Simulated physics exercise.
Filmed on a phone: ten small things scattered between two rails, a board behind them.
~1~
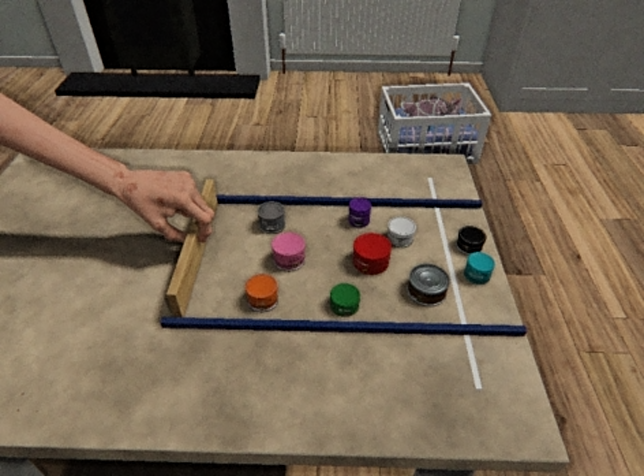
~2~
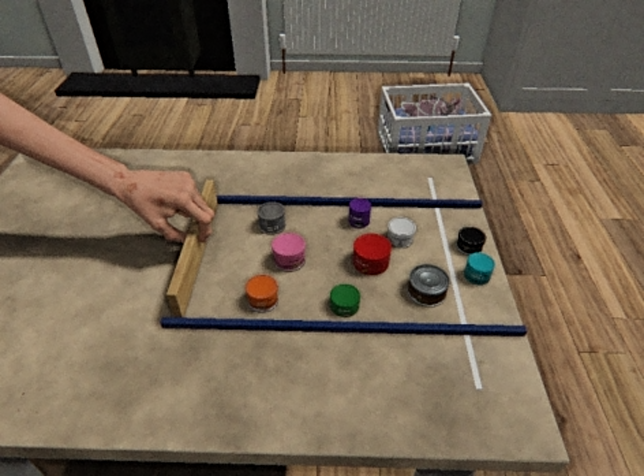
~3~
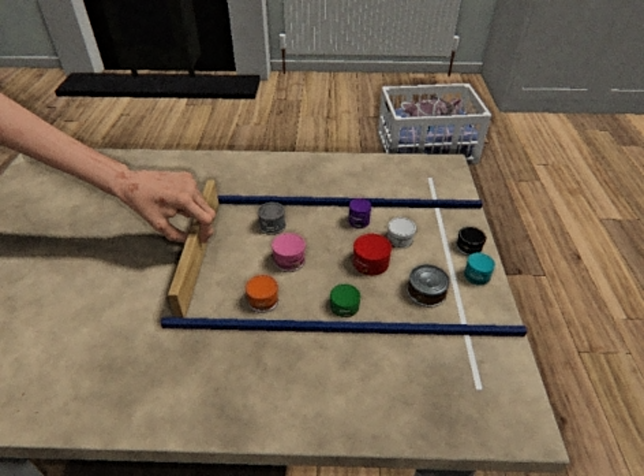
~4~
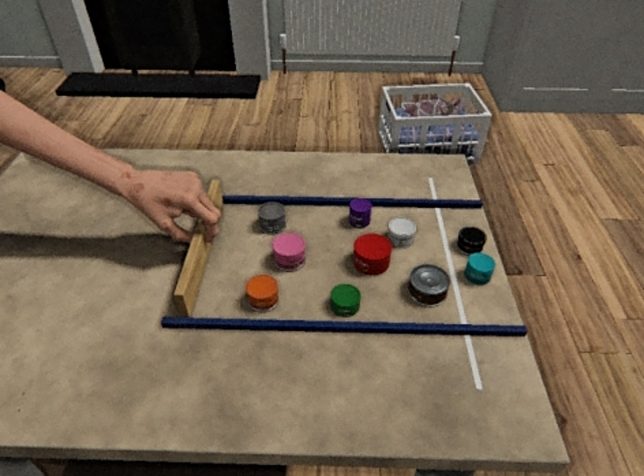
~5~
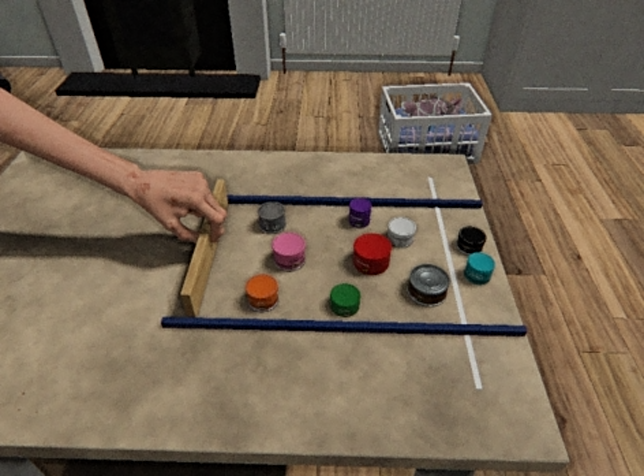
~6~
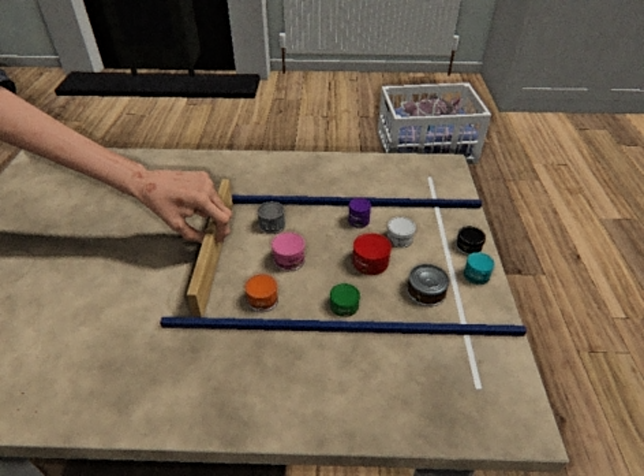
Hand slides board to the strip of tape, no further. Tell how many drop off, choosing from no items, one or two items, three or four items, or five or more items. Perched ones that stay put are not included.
Over the end go only a single one or a pair.
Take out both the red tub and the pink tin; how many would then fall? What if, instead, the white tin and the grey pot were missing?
The count is 0 in the first case and 1 in the second.
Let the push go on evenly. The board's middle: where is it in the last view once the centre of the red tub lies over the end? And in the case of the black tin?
Around (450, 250), then around (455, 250).
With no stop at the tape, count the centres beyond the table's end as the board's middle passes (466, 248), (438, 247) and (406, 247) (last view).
Past the end: 5, 1 and 0.
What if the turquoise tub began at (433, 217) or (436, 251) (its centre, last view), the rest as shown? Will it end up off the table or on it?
Taking them in order, it stays put and then it drops away.
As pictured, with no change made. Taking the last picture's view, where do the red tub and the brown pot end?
In the last picture the red tub sits at (501, 254) while the brown pot sits at (499, 283).
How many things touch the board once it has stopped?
That would be 4 of them.
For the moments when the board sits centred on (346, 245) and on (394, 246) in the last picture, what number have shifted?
At the one place 6, at the other 8.
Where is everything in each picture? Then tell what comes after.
Black tin (471, 241); turquoise tub (479, 269); brown pot (428, 285); board (196, 242); tape (449, 261), in the first frame.
Turquoise tub (479, 269); board (196, 243), in the second frame.
Brown pot (428, 285); green tub (345, 301), in the third frame.
Black tin (471, 241); grey pot (272, 218), in the fourth frame.
Turquoise tub (479, 269); pink tin (289, 252), in the fifth frame.
Black tin (471, 241); turquoise tub (479, 269); brown pot (428, 285); board (213, 243); tape (449, 260), in the sixth frame.
Soon after, none off yet; black tin at rest near (471, 241); turquoise tub at rest near (479, 269); brown pot at rest near (428, 285).
At rest, the number that fall off is one or two; fallen, turquoise tub.
